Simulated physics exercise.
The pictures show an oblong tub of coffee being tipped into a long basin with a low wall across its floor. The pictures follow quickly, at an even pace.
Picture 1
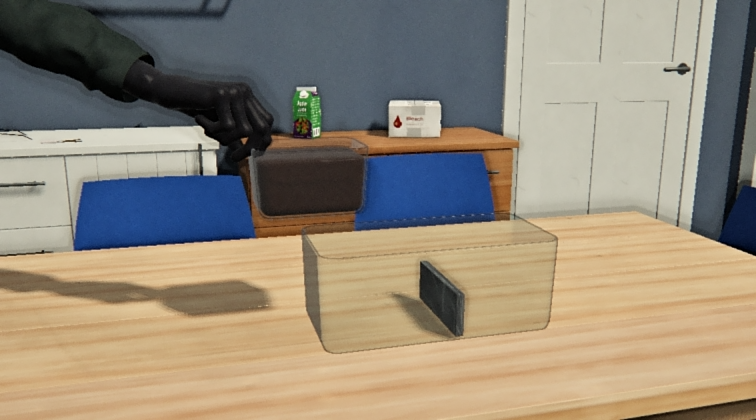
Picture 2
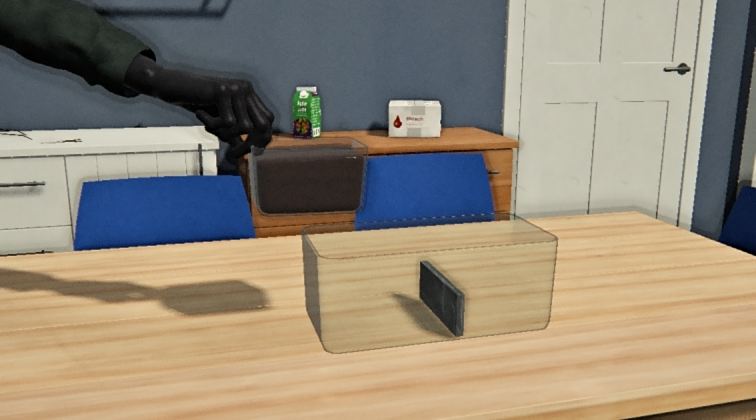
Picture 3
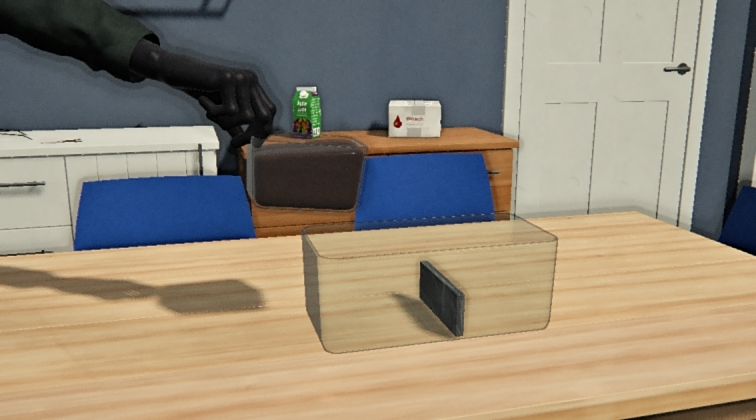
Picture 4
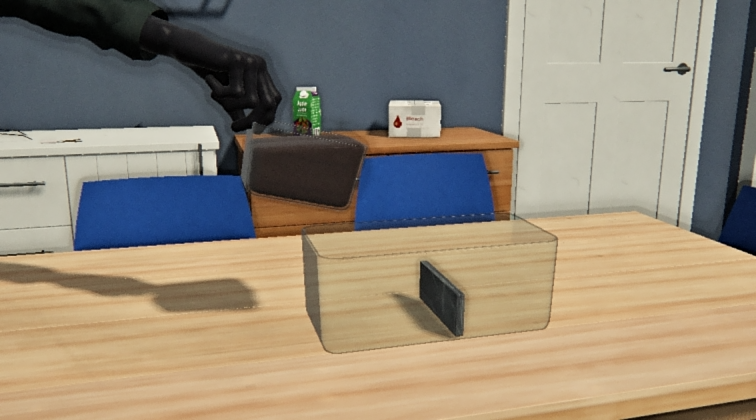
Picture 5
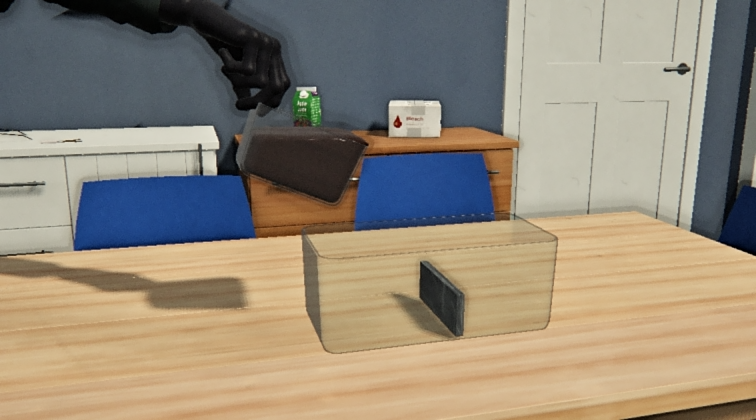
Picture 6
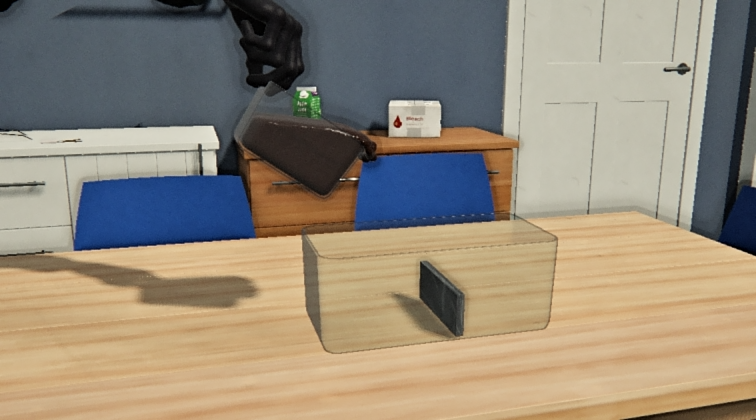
The clip opens with a black hand holding a clear oblong tub of coffee, nearly level, above a table where a long see-through basin with a low dark wall stands. Slowly, then more steeply, the hand lifts and tips the tub rightward, until a little coffee edges over its lower right rim.
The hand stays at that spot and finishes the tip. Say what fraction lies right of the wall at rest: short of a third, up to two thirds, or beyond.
The share right of the wall is between a third and two thirds.
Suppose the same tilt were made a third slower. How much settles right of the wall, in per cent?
Some 60 per cent.
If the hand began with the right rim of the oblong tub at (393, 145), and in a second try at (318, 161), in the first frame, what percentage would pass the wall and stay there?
The first gives 80 %, the second 5 %.
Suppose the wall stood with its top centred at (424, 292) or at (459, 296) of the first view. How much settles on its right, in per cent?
About 70 and 35 per cent.
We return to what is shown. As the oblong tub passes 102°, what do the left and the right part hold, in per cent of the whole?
Left: 15 %. Right: 5 %.
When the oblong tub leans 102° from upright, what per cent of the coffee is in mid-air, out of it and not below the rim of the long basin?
Roughly 50 in a hundred.
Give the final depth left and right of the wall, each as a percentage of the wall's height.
Left about 20, right about 40.
A moment on, the oblong tub is tipped right over and 26 per cent is still to pour, 16 is left of the wall and 5 right of it.
Next, the oblong tub is tipped right over and 0 per cent is still to pour, 21 is left of the wall and 70 right of it.
Then the oblong tub is tipped right over and 0 per cent is still to pour, 36 is left of the wall and 59 right of it.
Later the oblong tub is tipped right over and 0 per cent is still to pour, 37 is left of the wall and 59 right of it.
At rest 37 per cent lies left of the wall, 59 right of it and 4 outside.
